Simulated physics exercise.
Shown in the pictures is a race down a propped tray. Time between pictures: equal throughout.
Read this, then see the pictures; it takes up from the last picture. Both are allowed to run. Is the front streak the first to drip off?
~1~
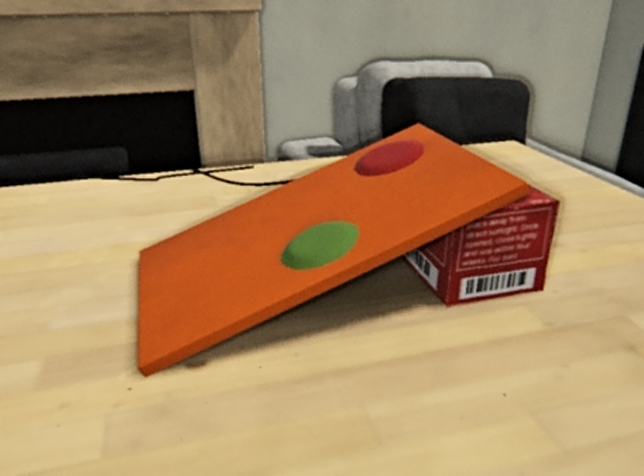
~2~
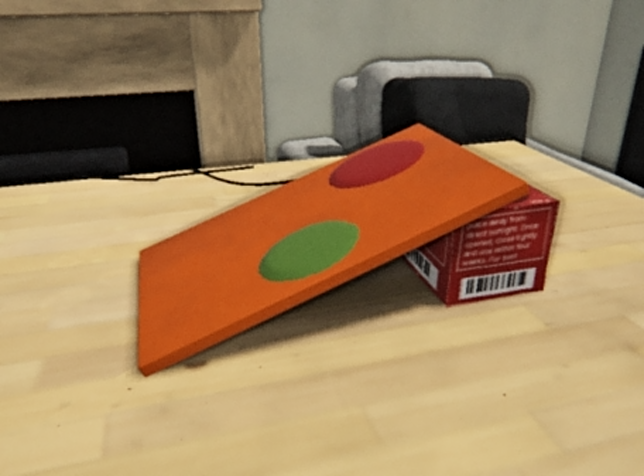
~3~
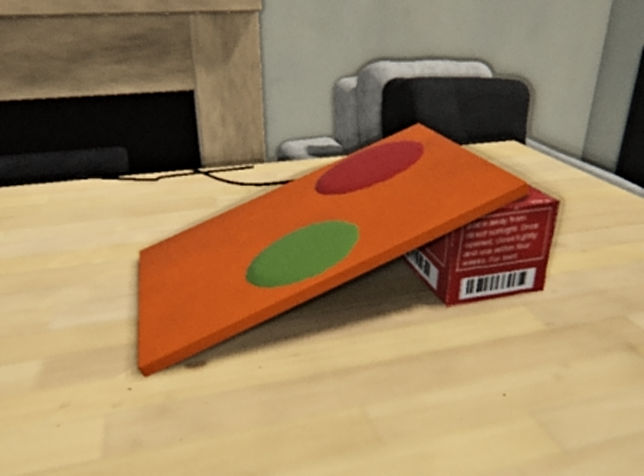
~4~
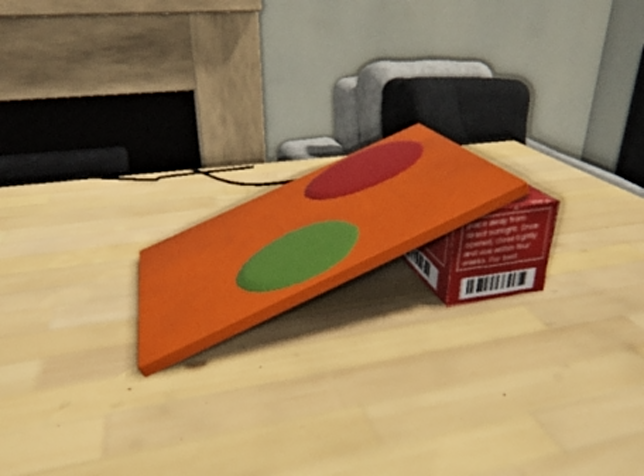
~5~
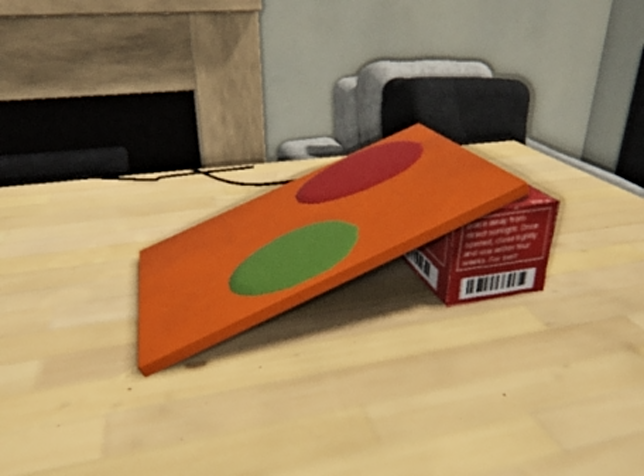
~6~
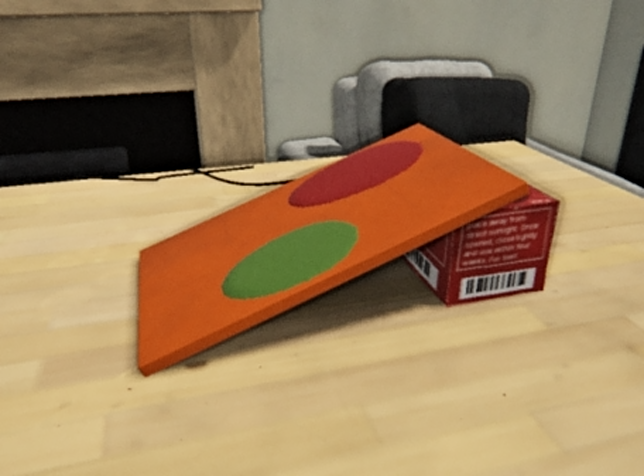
Yes.
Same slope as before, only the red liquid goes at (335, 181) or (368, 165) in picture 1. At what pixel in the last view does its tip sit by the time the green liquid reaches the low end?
First try near (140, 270), second try near (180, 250).
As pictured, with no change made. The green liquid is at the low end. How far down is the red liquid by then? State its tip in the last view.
Roughly at (205, 240).
Soon after, the green liquid is close to the edge; the red liquid is three quarters of the way down.
In the end, the green liquid is at the low edge; the red liquid is three quarters of the way down.
